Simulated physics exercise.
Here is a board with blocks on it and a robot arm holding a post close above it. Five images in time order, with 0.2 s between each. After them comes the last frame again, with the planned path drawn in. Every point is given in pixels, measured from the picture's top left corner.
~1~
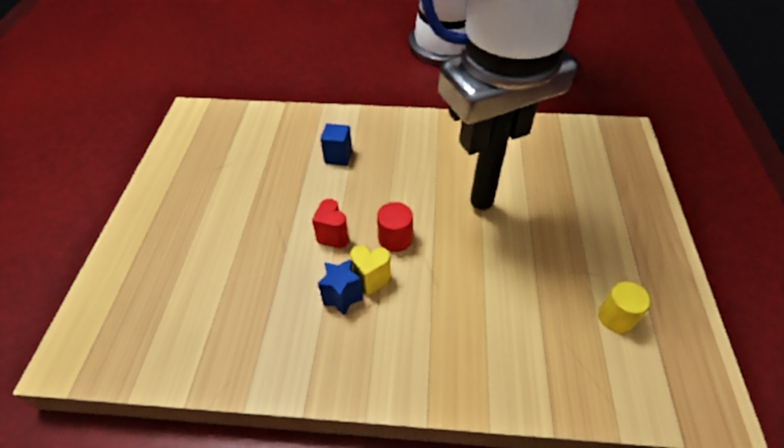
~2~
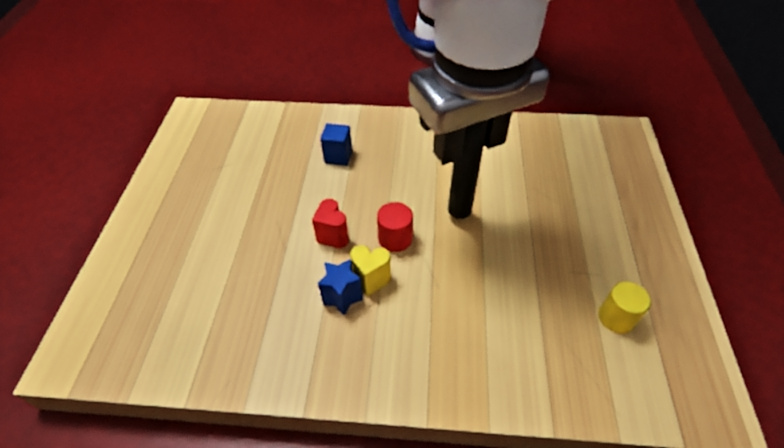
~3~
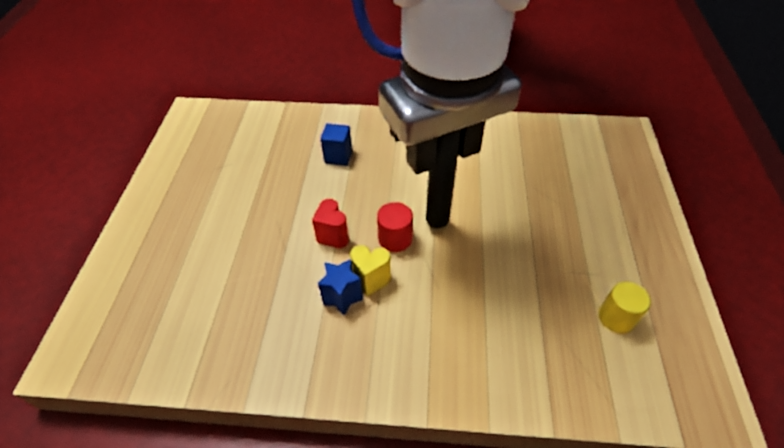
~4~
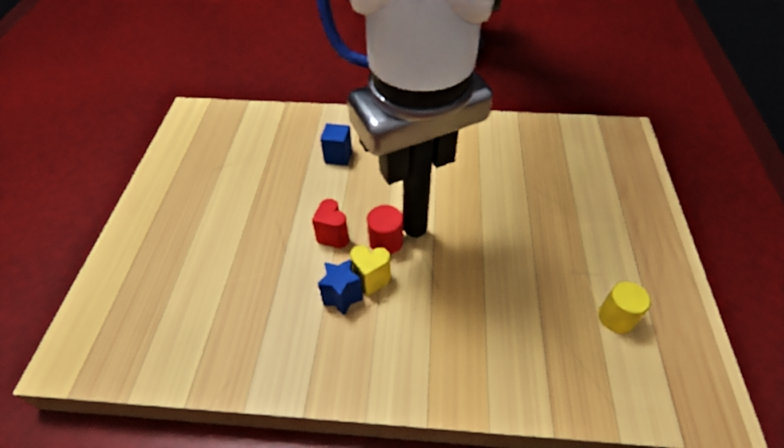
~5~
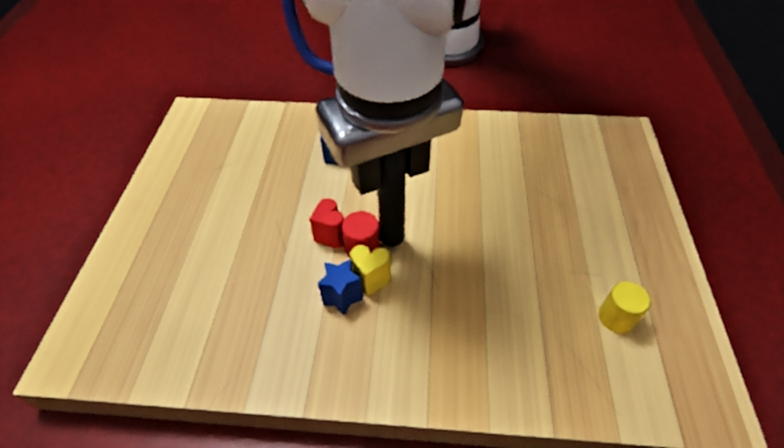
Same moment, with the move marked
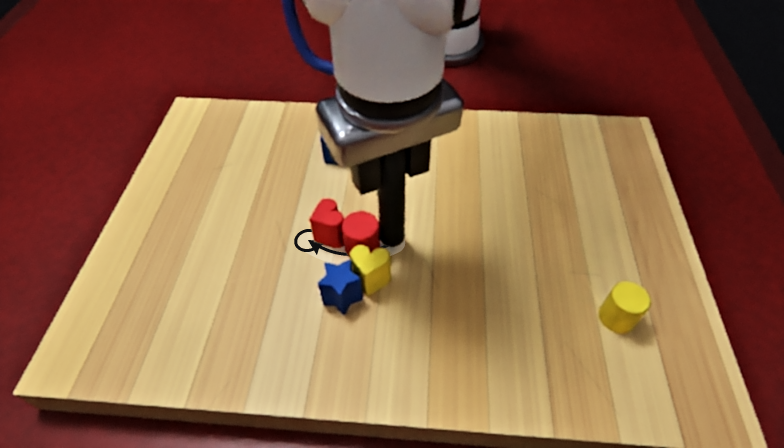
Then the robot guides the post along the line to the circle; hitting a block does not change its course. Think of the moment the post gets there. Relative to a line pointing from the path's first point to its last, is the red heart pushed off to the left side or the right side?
It moves over to the right.
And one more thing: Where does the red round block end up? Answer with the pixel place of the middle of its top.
That would be at about pixel (275, 234).
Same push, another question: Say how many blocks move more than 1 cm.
I foresee two blocks being moved.
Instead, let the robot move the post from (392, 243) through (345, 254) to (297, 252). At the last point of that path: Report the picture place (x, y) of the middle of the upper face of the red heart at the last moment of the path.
In the picture, it is at (301, 209).
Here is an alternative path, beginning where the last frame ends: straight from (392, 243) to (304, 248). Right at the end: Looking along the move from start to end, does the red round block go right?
No, that is not what happens.
Path on the board, from (392, 243) over (364, 253) and (334, 252) to (308, 240).
What follows on the original path. Halfway along, post (348, 248); red heart (307, 210), turned 85° clockwise; red round block (313, 234).
At the end, post (307, 234); red heart (287, 198), turned 120° clockwise; red round block (275, 234); yellow heart in place.
